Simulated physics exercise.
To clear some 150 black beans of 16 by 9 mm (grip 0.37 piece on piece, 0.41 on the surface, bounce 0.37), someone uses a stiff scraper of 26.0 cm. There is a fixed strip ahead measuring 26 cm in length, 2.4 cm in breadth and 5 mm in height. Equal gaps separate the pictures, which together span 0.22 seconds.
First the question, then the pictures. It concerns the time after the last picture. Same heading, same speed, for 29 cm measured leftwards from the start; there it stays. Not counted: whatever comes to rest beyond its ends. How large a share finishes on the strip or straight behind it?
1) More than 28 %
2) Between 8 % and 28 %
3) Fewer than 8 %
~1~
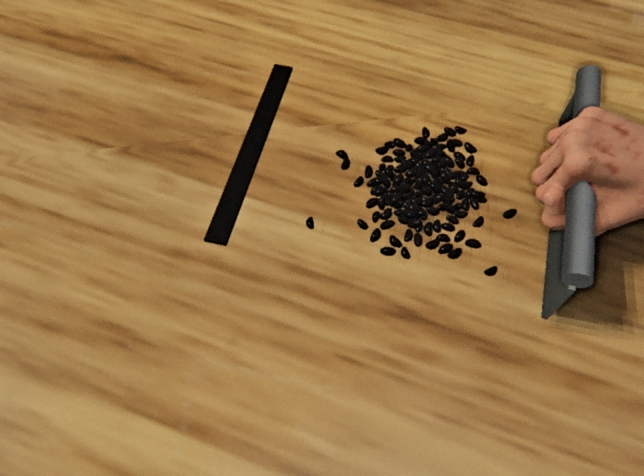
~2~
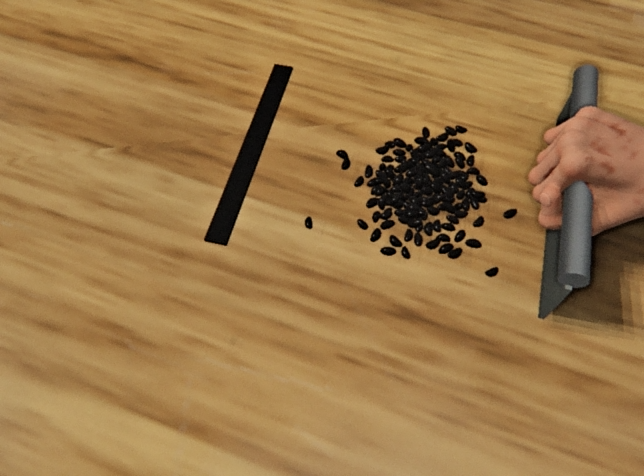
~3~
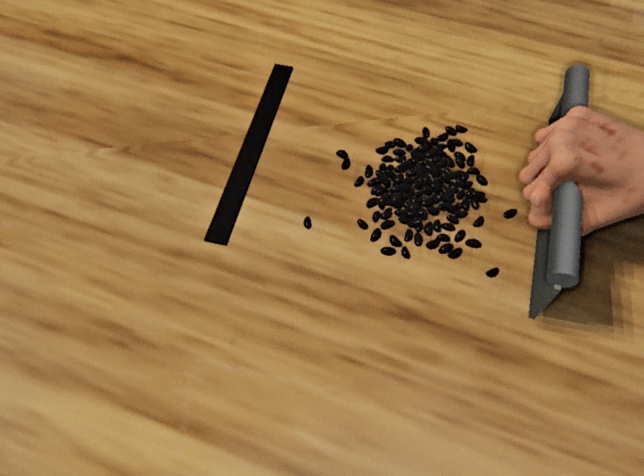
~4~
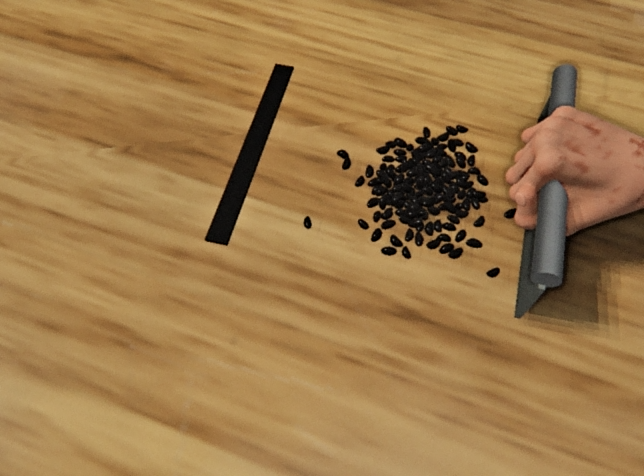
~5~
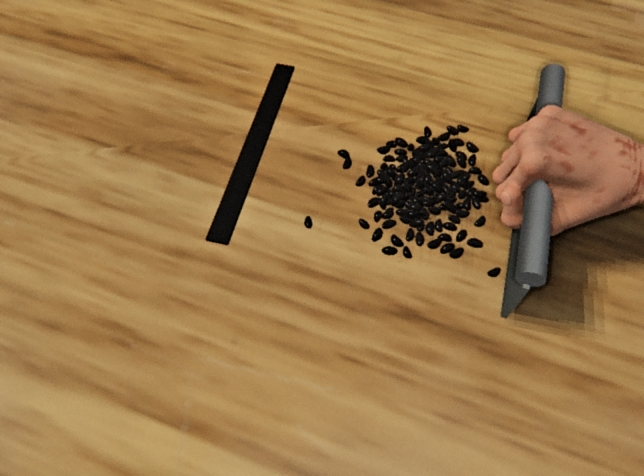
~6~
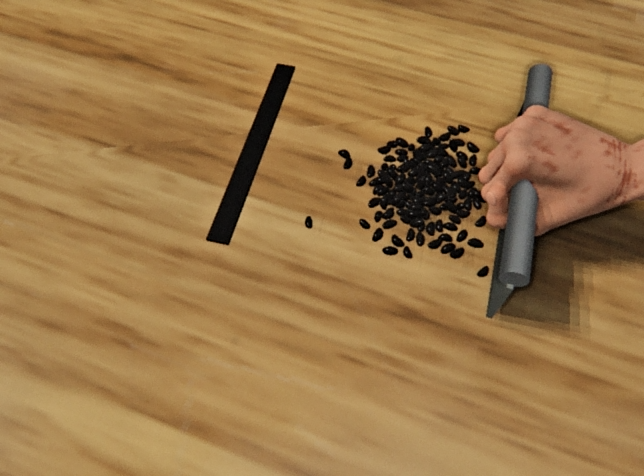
1.
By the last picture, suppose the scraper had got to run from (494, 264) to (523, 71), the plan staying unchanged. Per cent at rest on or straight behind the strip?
Above 35.
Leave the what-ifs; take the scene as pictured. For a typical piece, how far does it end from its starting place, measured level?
That works out to roughly 22 centimetres.
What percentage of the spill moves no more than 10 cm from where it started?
0% or so.
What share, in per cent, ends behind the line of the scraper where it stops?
It comes out at about 5 percent.
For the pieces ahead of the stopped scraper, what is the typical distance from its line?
Roughly 4 centimetres.
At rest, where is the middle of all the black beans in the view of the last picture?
The middle sits near pixel (238, 172).
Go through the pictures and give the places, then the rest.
The first picture shows scraper from (567, 292) to (580, 89); moved 0.0 cm; pieces shifted so far, 0; middle of the spill at (419, 185); strip at (253, 144).
The second picture shows scraper from (563, 291) to (578, 89); moved 0.3 cm; pieces shifted so far, 0; middle of the spill at (419, 185).
The third picture shows scraper from (553, 291) to (569, 89); moved 1.2 cm; pieces shifted so far, 0; middle of the spill at (420, 185).
The fourth picture shows scraper from (537, 291) to (557, 88); moved 2.6 cm; pieces shifted so far, 0; middle of the spill at (420, 185).
The fifth picture shows scraper from (522, 290) to (546, 88); moved 4.0 cm; pieces shifted so far, 1; middle of the spill at (421, 184).
The sixth picture shows scraper from (506, 290) to (533, 88); moved 5.4 cm; pieces shifted so far, 2; middle of the spill at (422, 184); strip at (255, 143).
Then, 0.38 s after the last picture, scraper 17 cm from its start, spill 17 cm wide; elsewhere 100 %.
Then, 0.76 s after the last picture, scraper 29 cm from its start, spill 25 cm wide; on or straight behind the strip 15 %, elsewhere 85 %.
Then, 1.08 s after the last picture, scraper 31 cm from its start, spill 28 cm wide; on or straight behind the strip 55 %, elsewhere 45 %.
In the end, on or straight behind the strip 55 %, elsewhere 45 %.
